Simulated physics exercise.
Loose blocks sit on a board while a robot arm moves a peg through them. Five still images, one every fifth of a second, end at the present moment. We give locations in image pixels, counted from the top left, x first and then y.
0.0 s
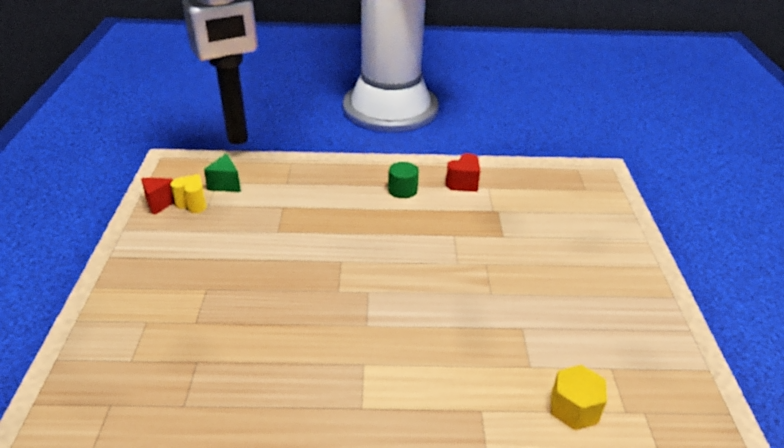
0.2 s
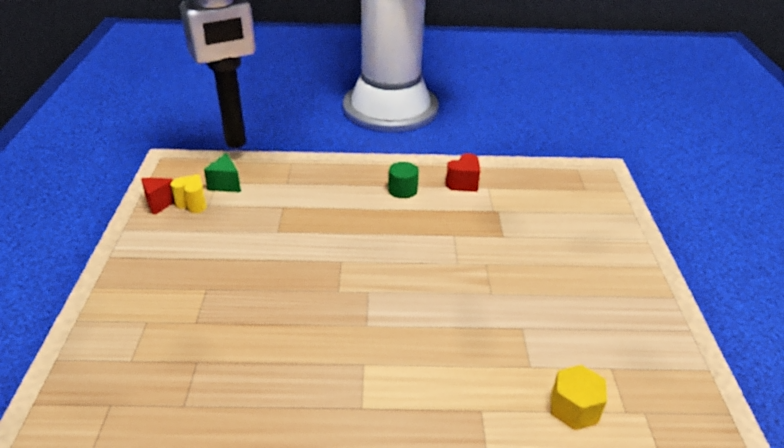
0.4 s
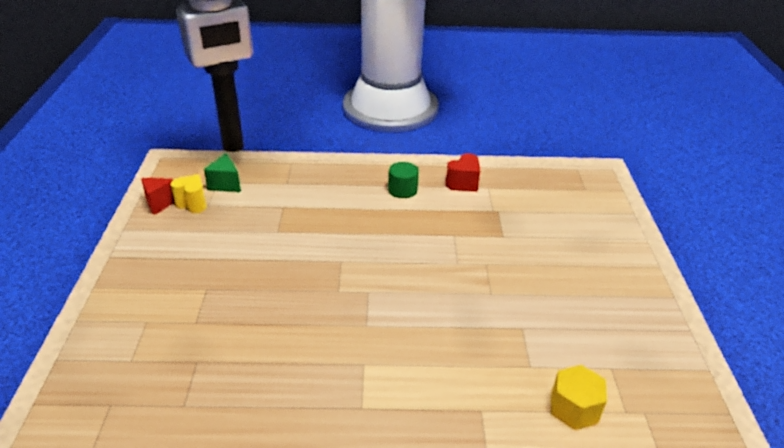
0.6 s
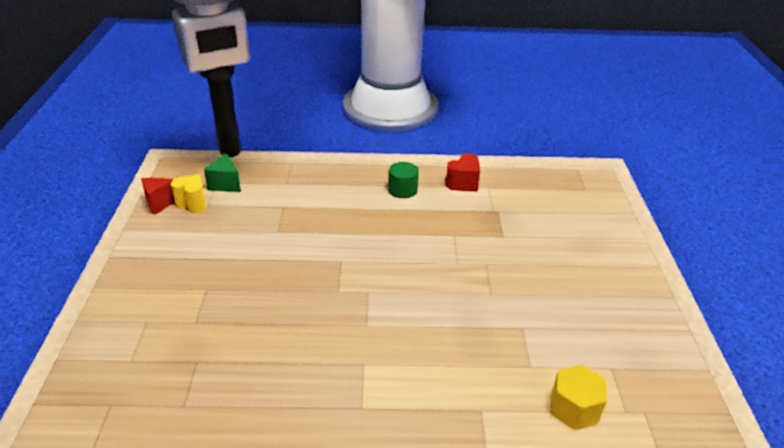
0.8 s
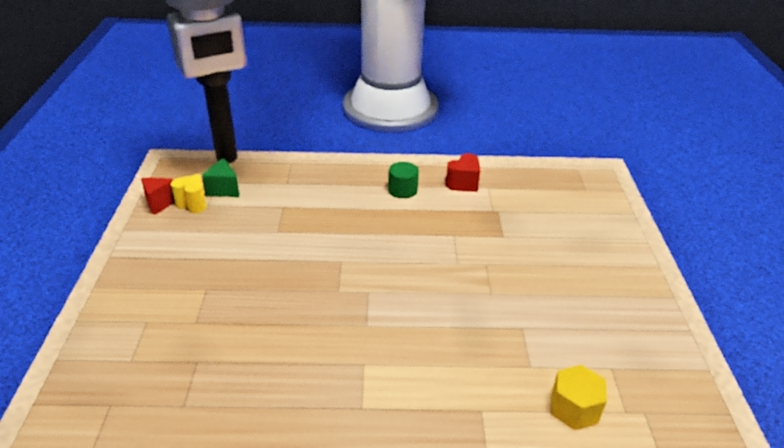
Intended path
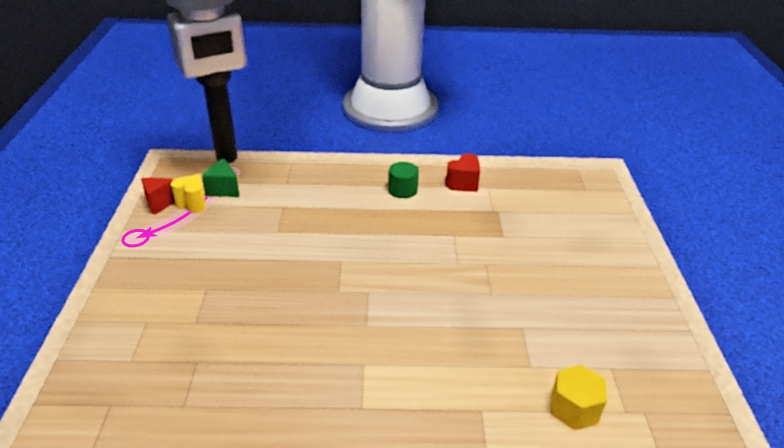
A robot arm's dark peg dips slowly down and slightly left at the back left of a pale wooden board on blue carpet, seen from above by a still camera. Beside it sit a green triangular block, a yellow block and a red triangular one, with a green cylinder, red heart and yellow hexagon elsewhere. The peg reaches the green triangular block and nudges it slightly.
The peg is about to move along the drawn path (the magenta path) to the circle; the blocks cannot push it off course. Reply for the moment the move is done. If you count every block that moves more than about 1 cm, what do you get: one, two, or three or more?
The number will come to 2.
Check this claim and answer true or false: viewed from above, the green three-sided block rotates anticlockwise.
My answer: True.
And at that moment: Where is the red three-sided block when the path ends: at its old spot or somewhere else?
It gets no push and keeps its place.
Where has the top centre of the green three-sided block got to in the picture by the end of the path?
Its top middle is near (212, 191).
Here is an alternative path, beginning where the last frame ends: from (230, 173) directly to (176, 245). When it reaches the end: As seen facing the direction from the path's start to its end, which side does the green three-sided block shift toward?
Leftward.
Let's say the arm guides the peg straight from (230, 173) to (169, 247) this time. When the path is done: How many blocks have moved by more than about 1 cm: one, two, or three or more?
Displaced: Two.
Drawn move, from (230, 173) through (208, 196) and (179, 219) to (136, 238).
The first path, step by step. One third of the way, peg at (205, 182); yellow heart-shaped block at (182, 188); green three-sided block at (218, 187), turned 65° anticlockwise.
Two thirds of the way, peg at (176, 205); yellow heart-shaped block at (148, 211); green three-sided block at (212, 191), turned 115° anticlockwise.
At the end, peg at (131, 224); red three-sided block still; yellow heart-shaped block at (116, 232), turned 50° anticlockwise; green three-sided block at (212, 191), turned 115° anticlockwise.
